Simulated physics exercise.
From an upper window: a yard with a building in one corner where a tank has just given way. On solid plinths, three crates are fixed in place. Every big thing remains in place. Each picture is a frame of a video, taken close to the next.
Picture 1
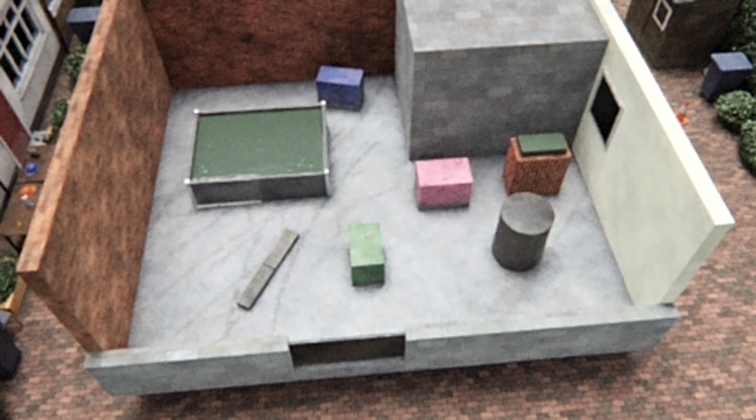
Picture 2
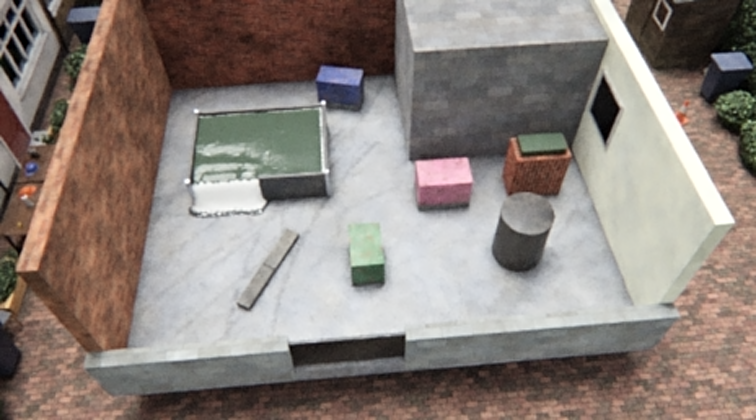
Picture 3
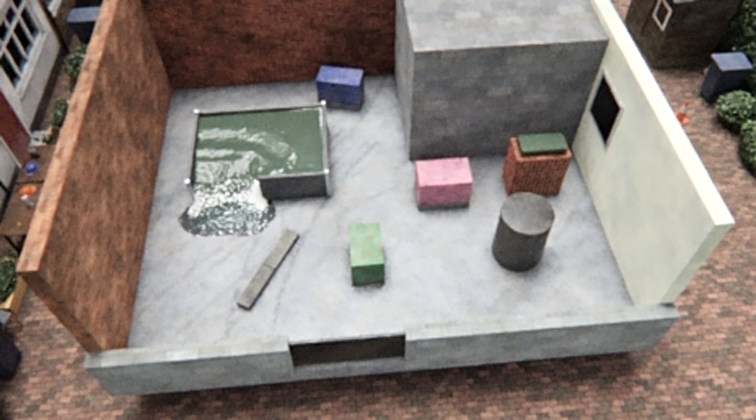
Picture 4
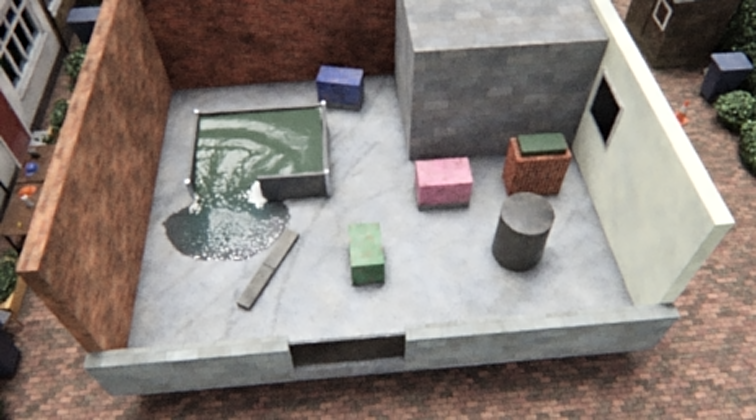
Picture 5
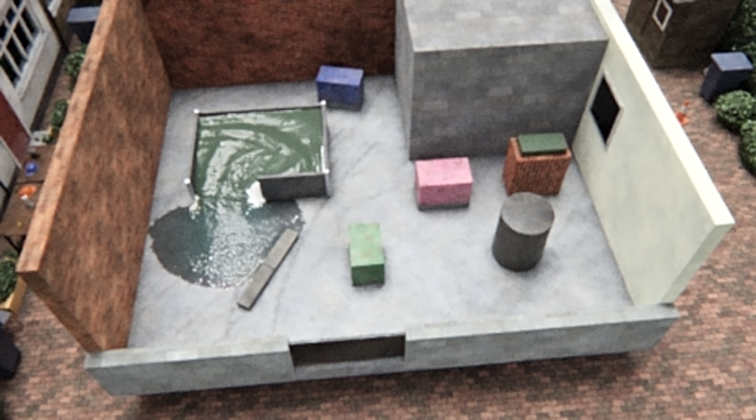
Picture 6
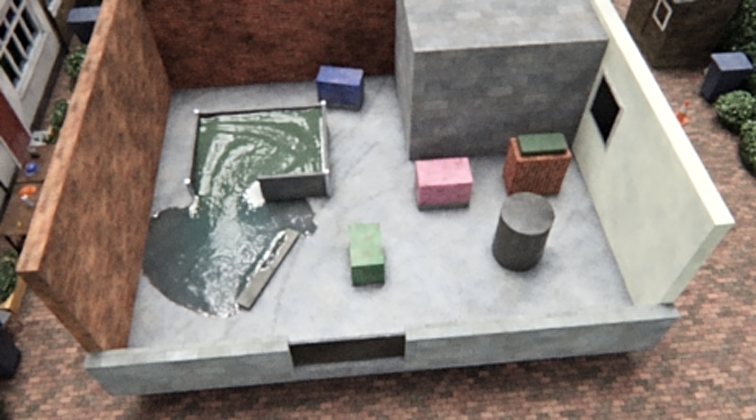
Green water pours from a tank's open front and spreads across the yard around a plank.
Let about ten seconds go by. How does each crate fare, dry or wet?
Outcome: The pink crate avoids any dampness from the water, the green crate gets dampened by the water, the blue crate avoids any dampness from the water.
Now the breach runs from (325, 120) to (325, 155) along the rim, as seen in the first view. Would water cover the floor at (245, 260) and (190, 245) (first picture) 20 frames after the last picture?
One after the other: Free of water, clear.
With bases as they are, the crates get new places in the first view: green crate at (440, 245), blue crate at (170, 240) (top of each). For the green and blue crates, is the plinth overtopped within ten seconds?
The green crate is flooded; the blue crate is flooded.
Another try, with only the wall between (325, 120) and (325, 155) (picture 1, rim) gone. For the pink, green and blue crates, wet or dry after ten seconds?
The pink crate gets drenched; the green crate gets drenched; the blue crate gets drenched.
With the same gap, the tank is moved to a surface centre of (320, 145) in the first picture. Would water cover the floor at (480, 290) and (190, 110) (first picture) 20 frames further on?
Taking them in turn, drenched, then left unwetted.
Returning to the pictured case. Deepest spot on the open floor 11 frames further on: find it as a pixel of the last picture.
Deepest spot: Around (124, 372).
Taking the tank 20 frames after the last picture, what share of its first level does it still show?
I'd say around 40 per cent.
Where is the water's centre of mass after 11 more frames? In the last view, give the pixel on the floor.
I'd put it at around (233, 222).
A moment on, water covers 20 % of the floor; the pink crate not reached, the green crate water round its plinth, the blue crate not reached.
Next, water covers 25 % of the floor; the pink crate not reached, the green crate water round its plinth, the blue crate not reached.
Then, water covers 35 % of the floor; the pink crate not reached, the green crate water round its plinth, the blue crate not reached.
Later, water covers 60 % of the floor; the pink crate water round its plinth, the green crate water round its plinth, the blue crate not reached.
In the end, water covers 95 % of the floor; the pink crate stayed above the water, the green crate was topped, the blue crate stayed above the water.
